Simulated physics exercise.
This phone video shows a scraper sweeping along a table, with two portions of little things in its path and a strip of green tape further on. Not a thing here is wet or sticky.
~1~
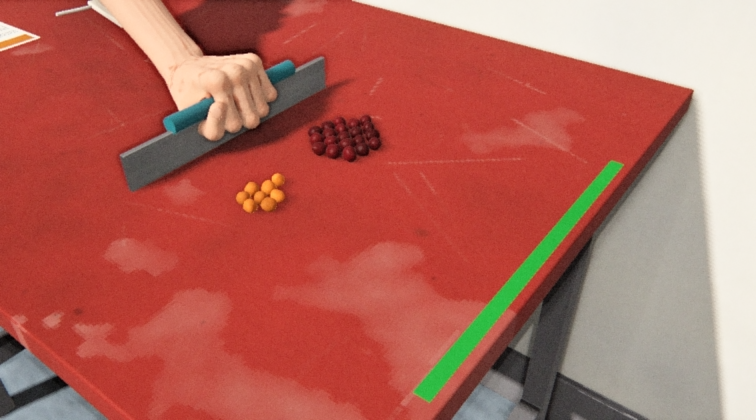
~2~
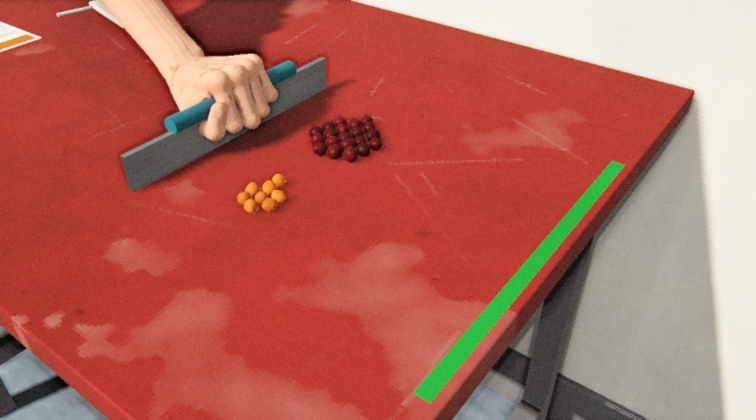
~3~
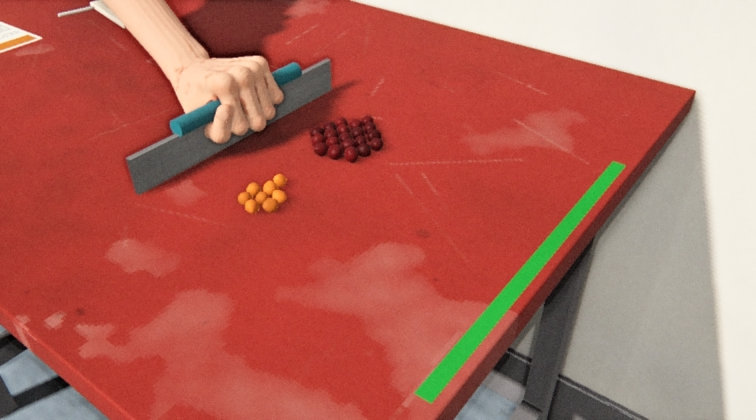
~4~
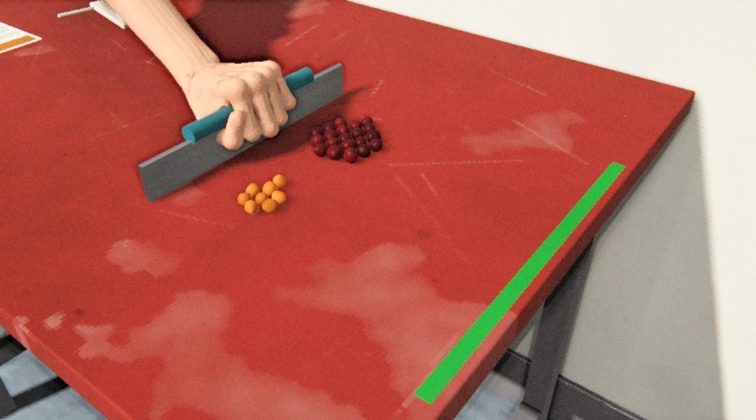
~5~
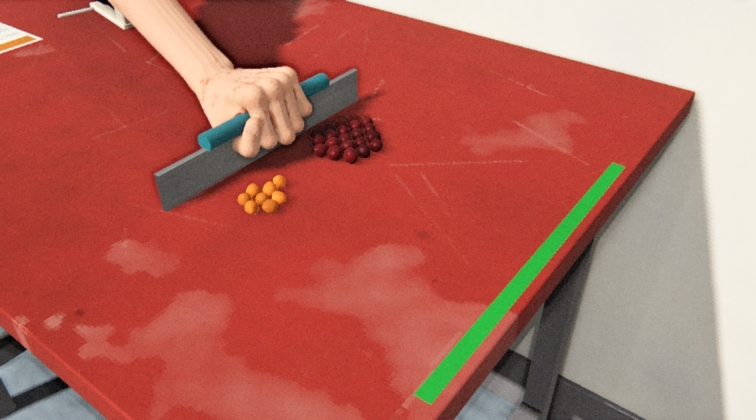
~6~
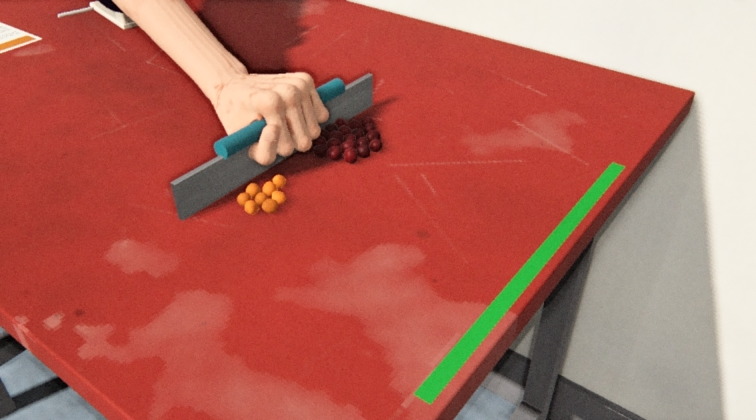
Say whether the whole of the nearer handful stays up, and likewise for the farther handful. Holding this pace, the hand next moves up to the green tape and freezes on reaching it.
Nearer handful: Not wholly; farther handful: Not wholly.
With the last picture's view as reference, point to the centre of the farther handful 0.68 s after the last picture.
Around (457, 180).
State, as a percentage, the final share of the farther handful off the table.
It adds up to something close to 100 per cent, I'd say.
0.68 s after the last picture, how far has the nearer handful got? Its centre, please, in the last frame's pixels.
Roughly pixel (359, 246).
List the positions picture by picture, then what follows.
In the first frame, scraper (143, 164), at rest; green tape (611, 171), right by the edge; edge at (553, 269); nearer handful (260, 197), a few coated peanuts; farther handful (344, 138), a few dried cherries.
In the second frame, scraper (144, 164), at rest; farther handful (345, 139).
In the third frame, scraper (150, 166); nearer handful (262, 198).
In the fourth frame, scraper (162, 174); farther handful (346, 140).
In the fifth frame, scraper (178, 182); nearer handful (262, 199).
In the sixth frame, scraper (194, 191); green tape (612, 173); edge at (554, 271); nearer handful (261, 199); farther handful (350, 140).
Then, 0.68 s later than the last frame, scraper still moving, near (407, 170); nearer handful all on the table, its front near (367, 254); farther handful all on the table, its front near (477, 193).
Then, 1.38 s later than the last frame, scraper stopped at the green tape; nearer handful about a tenth over the edge; farther handful roughly half over the edge.
Then, 1.66 s later than the last frame, scraper stopped at the green tape; nearer handful every one over the edge; farther handful every one over the edge.
When it is over, scraper stopped at the green tape; nearer handful every one over the edge; farther handful every one over the edge.
